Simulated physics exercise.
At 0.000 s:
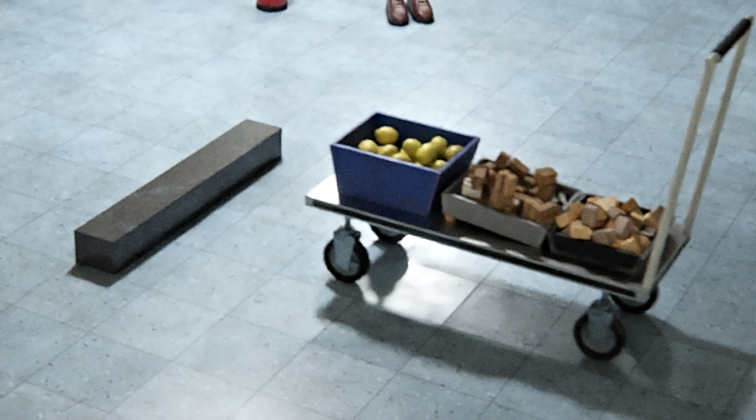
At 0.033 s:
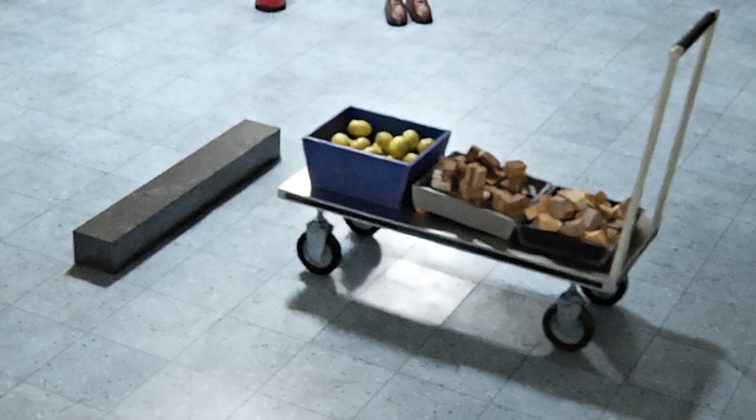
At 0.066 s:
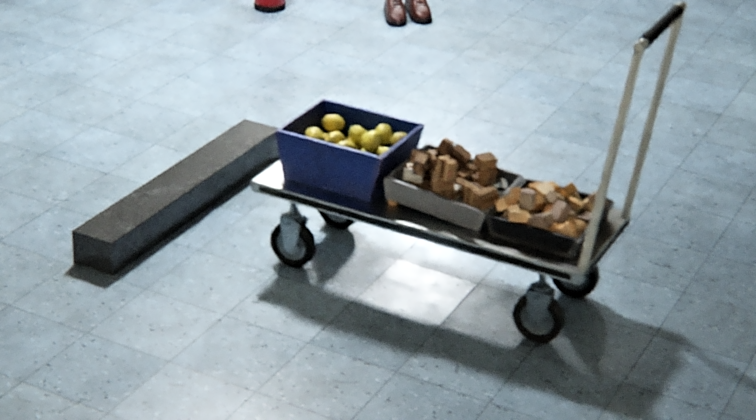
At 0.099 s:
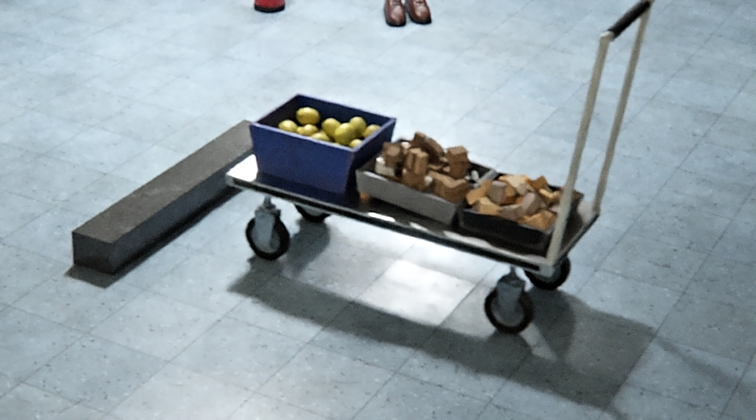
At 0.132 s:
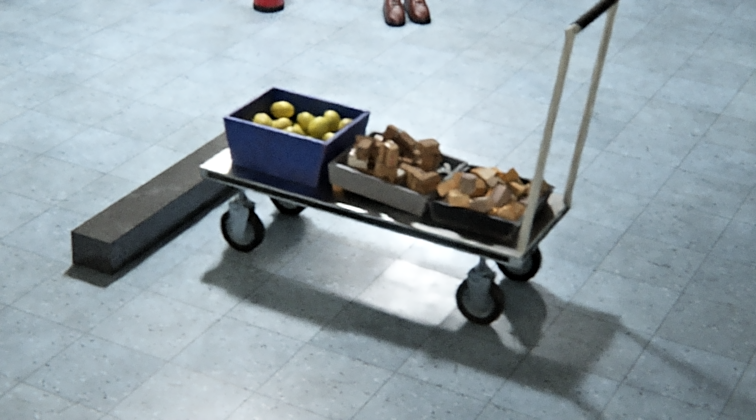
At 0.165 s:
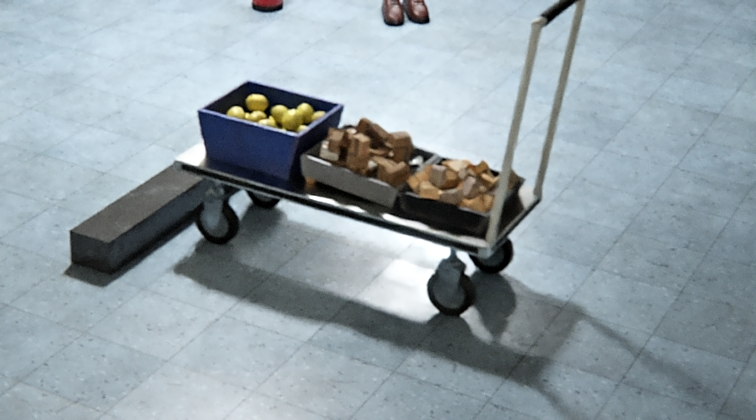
A flat cart carrying a blue tote of yellow fruit and two smaller totes of little blocks rolled steadily left across the tiled floor, drawing closer to a long dark sill.
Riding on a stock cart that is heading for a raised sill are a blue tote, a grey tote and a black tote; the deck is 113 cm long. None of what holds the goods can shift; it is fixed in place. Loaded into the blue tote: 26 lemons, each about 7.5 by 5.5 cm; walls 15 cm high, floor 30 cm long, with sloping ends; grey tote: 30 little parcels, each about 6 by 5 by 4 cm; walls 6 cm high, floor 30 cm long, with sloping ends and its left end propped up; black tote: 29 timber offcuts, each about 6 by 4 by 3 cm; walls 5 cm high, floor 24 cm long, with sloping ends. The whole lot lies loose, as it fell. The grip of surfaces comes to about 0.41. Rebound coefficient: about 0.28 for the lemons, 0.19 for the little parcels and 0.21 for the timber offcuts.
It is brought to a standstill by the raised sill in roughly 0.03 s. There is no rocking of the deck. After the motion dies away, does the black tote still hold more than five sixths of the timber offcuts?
No, the part that ends up outside is going to be too big to fit in a sixth.
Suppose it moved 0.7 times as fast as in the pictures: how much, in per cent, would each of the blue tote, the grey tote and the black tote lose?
Blue tote 0, grey tote 20, black tote 20 per cent.
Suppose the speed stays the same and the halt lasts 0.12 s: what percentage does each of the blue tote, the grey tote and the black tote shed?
Blue tote 0, grey tote 20, black tote 20 %.
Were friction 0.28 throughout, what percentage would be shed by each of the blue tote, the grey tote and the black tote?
You'd see blue tote shed 20 percent, grey tote shed 10 percent, and black tote shed 20 percent.
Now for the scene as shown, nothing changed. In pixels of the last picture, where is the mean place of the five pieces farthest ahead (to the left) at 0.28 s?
Centre approx. at (214, 109) px.
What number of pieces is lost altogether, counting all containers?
Total: Around 14.
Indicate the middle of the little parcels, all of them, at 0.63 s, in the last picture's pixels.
Close to (331, 148).
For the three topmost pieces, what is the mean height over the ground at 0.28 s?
On average they sit about 52 cm high.
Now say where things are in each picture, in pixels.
In the first picture (places track the rim corner closest to us here), black tote (641, 256); grey tote (544, 228); 57 cm to go; all still inside.
In the second picture, black tote (608, 248); grey tote (513, 220); 47 cm to go.
In the third picture, black tote (577, 239); grey tote (483, 212); 38 cm to go.
In the fourth picture, black tote (546, 231); grey tote (454, 204); 28 cm to go.
In the fifth picture, black tote (515, 223); grey tote (424, 196); 18 cm to go.
In the sixth picture, black tote (485, 214); grey tote (395, 188); 9 cm to go; all still inside.
After 0.18 s, impact.
After 0.28 s, the blue tote has all 26, the grey tote is down by 2 of 30 and the black tote is down by 6 of 29.
After 0.40 s, the blue tote has all 26, the grey tote is down by 6 of 30 and the black tote is down by 7 of 29.
After 0.63 s, the blue tote has all 26, the grey tote is down by 6 of 30 and the black tote is down by 8 of 29.
When it is over (at 1.13 s), the blue tote has all 26, the grey tote is down by 6 of 30 and the black tote is down by 8 of 29. Asked share, 8 of 29, 28 per cent.
